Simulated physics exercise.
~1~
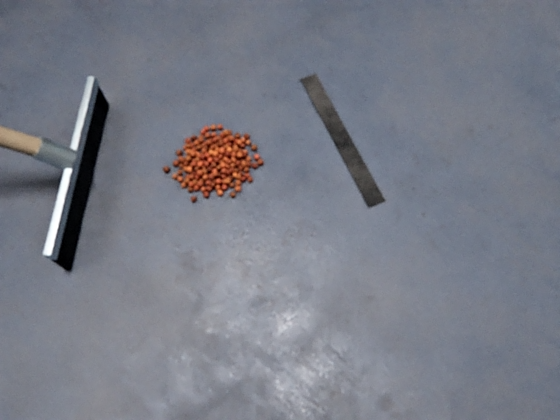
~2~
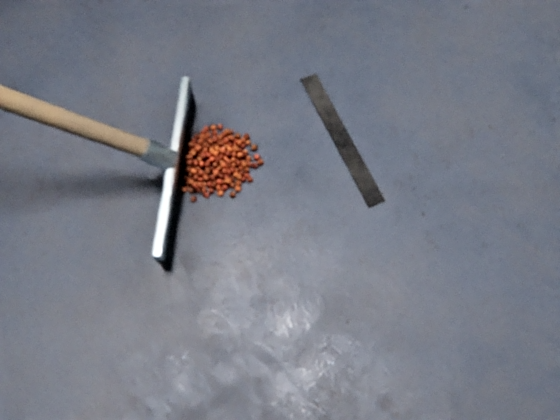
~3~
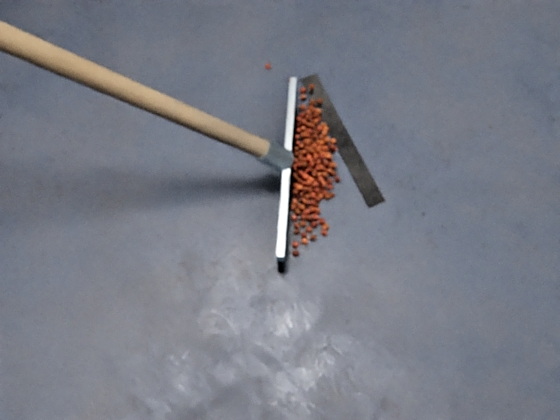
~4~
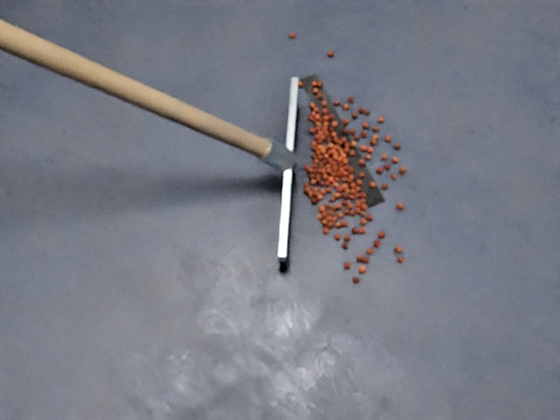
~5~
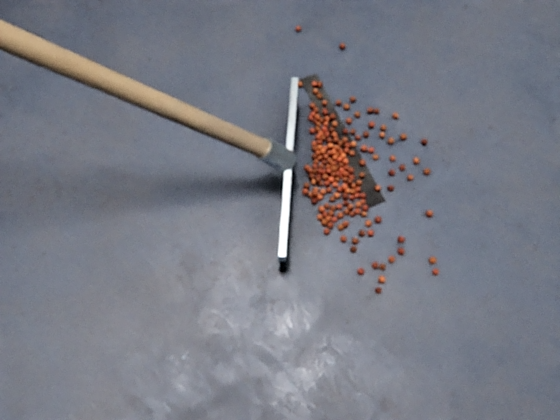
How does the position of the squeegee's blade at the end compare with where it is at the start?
At the start the blade is at the far left, with the pile of pellets lying between it and the dark strip. By the end it is further right, standing close to the left side of the strip's upper end.
